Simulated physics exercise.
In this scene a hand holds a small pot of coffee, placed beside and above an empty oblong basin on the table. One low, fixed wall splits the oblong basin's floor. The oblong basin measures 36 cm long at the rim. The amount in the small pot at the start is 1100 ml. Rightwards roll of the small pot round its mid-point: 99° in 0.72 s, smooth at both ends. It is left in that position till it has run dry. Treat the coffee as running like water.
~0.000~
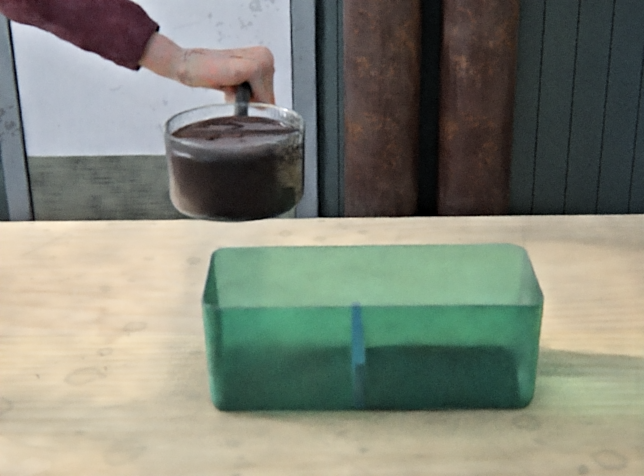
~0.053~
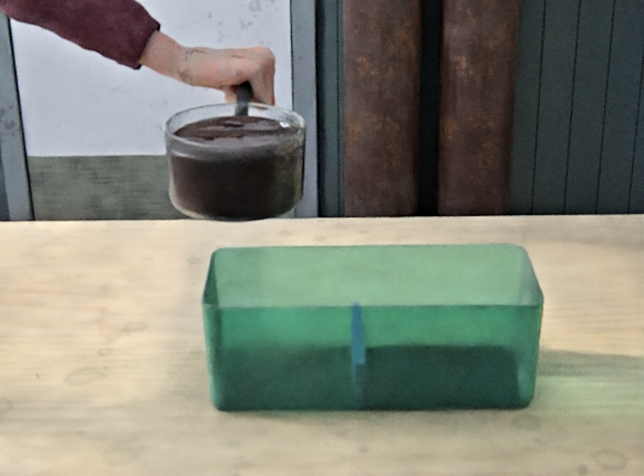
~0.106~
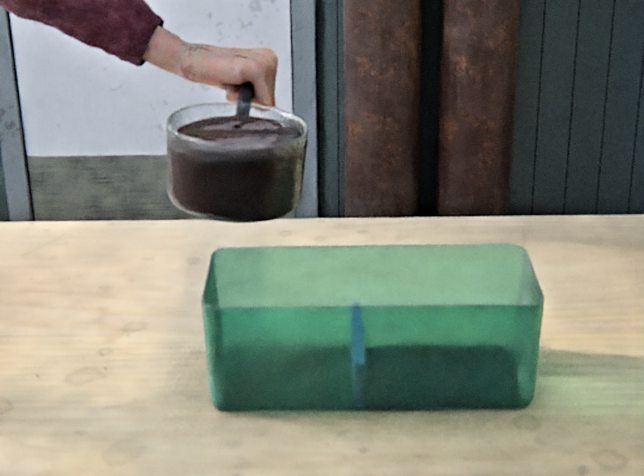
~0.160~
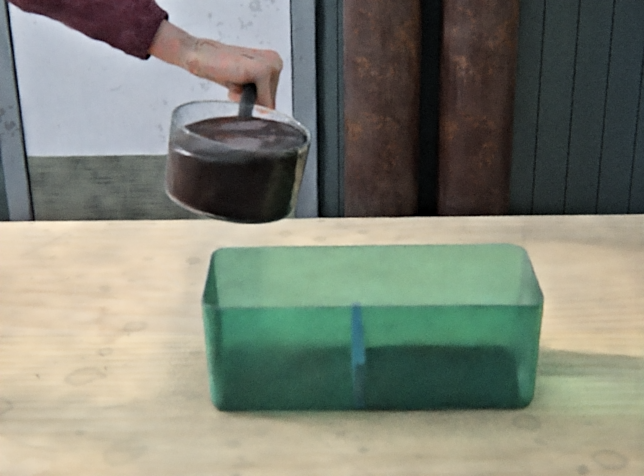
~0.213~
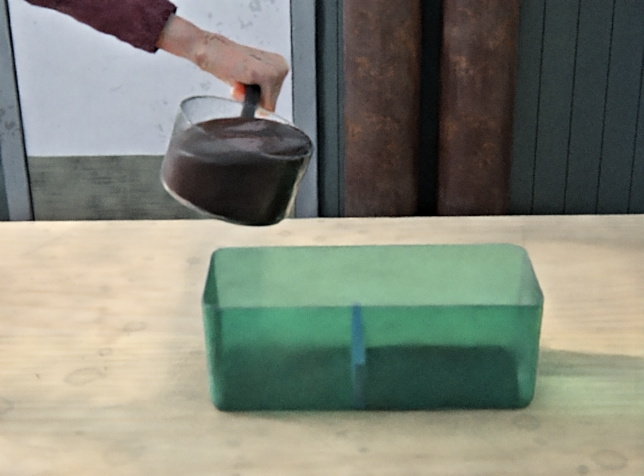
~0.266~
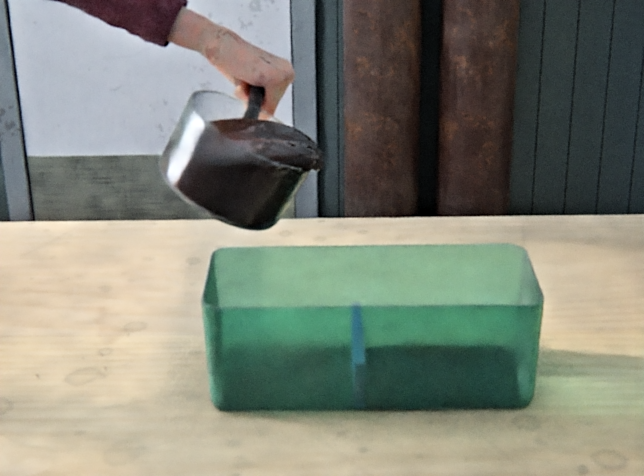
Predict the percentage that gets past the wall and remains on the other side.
The other side holds about 63 % in the end.
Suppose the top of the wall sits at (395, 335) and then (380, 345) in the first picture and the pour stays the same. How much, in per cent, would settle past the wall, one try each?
Some 10 in a hundred, then some 40 in a hundred.
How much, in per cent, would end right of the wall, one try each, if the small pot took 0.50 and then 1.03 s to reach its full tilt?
Around 50 per cent first, around 70 per cent next.
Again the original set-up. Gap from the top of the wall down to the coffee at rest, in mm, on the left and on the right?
Close to 38 mm left and close to 32 mm right.
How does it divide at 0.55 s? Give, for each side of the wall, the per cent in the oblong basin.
2 per cent left and 22 right, roughly.
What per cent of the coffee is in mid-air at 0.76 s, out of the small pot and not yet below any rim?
Airborne fraction: Approx. 7 %.
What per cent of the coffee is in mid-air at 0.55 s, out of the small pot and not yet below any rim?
My guess is roughly 36 %.
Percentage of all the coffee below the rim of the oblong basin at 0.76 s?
My estimate is about 82 percent.
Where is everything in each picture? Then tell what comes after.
The first picture shows tilt 0°; pouring edge (304, 125); surface from (168, 136) to (301, 133); the oblong basin's rim runs from (207, 278) to (534, 274); the wall's top is at (358, 332).
The second picture shows tilt 1°; pouring edge (304, 127); surface from (169, 135) to (302, 135).
The third picture shows tilt 5°; pouring edge (307, 131); surface from (171, 134) to (304, 136).
The fourth picture shows tilt 12°; pouring edge (310, 139); surface from (173, 135) to (308, 137).
The fifth picture shows tilt 20°; pouring edge (312, 149); surface from (173, 137) to (313, 144); 1 per cent is over the edge.
The sixth picture shows tilt 30°; pouring edge (313, 162); surface from (172, 138) to (312, 151); 4 per cent is over the edge.
By 0.55 s the tilt is 86° and 40 per cent is still to pour, 2 is left of the wall and 23 right of it.
By 0.76 s the tilt is 99° and 10 per cent is still to pour, 21 is left of the wall and 62 right of it.
By 0.98 s the tilt is 99° and 2 per cent is still to pour, 33 is left of the wall and 62 right of it.
By 1.22 s the tilt is 99° and 0 per cent is still to pour, 36 is left of the wall and 62 right of it.
At rest 37 per cent lies left of the wall, 63 right of it and 1 outside.
